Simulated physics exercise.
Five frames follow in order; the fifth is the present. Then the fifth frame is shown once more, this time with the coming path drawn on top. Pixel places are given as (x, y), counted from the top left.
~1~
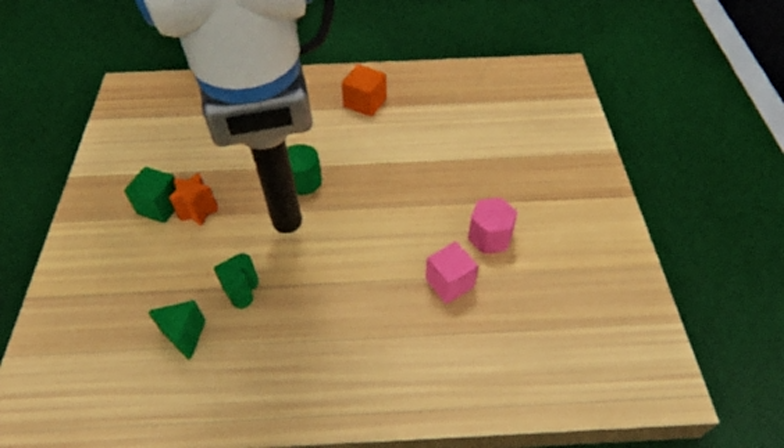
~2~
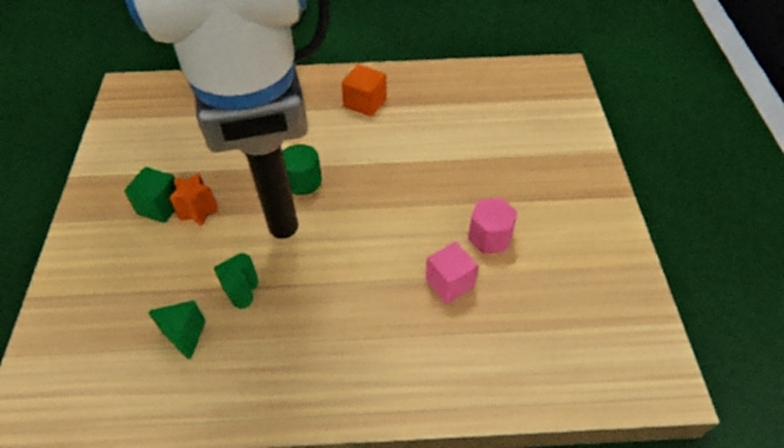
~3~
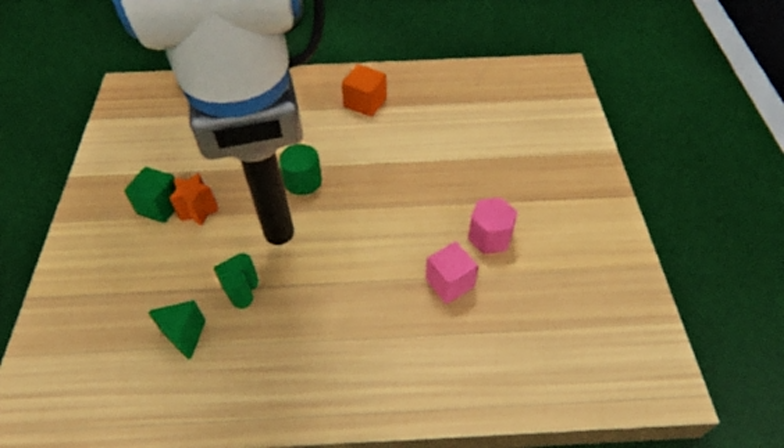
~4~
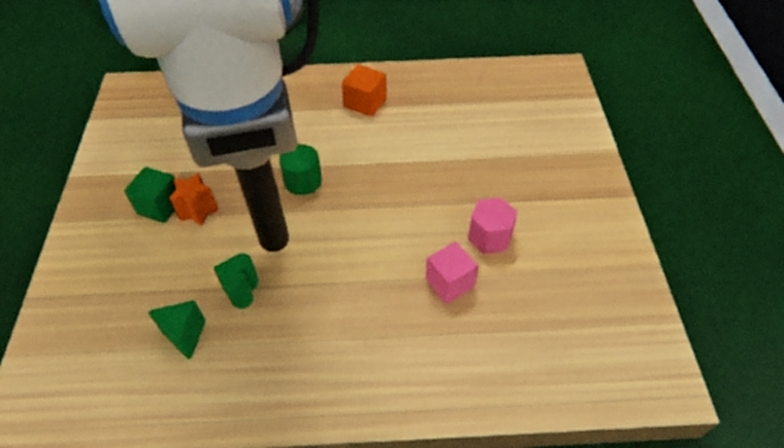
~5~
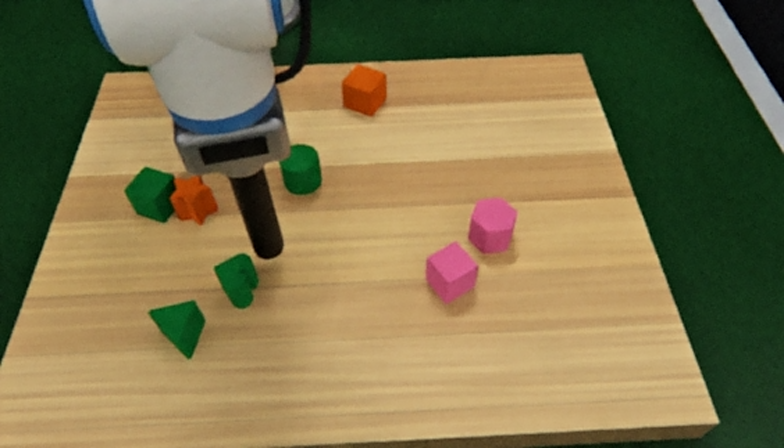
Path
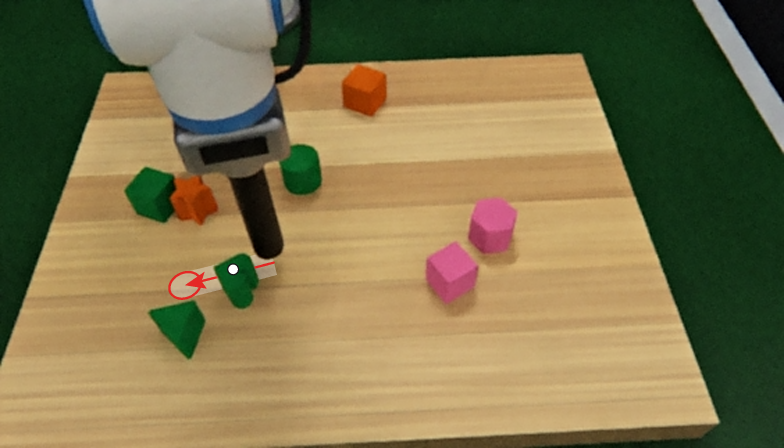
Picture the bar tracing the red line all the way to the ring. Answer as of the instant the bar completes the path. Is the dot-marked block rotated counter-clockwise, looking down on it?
Going by the path, yes.
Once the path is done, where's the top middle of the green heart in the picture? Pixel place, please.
Roughly at (207, 286).
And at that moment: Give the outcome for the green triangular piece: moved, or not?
That block stays in place.
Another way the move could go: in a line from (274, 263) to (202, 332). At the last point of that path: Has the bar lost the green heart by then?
Short answer: No.
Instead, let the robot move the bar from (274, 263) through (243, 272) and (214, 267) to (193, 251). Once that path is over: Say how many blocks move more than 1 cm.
Total moved: One.
The drawn path runs in a line from (274, 263) to (185, 285); the dot is on the green heart.
The first path, step by step. Halfway along, bar (224, 260); green heart (213, 284), turned 55° anticlockwise.
At the end, bar (178, 271); green triangular piece not moved; green heart (207, 286), turned 85° anticlockwise.
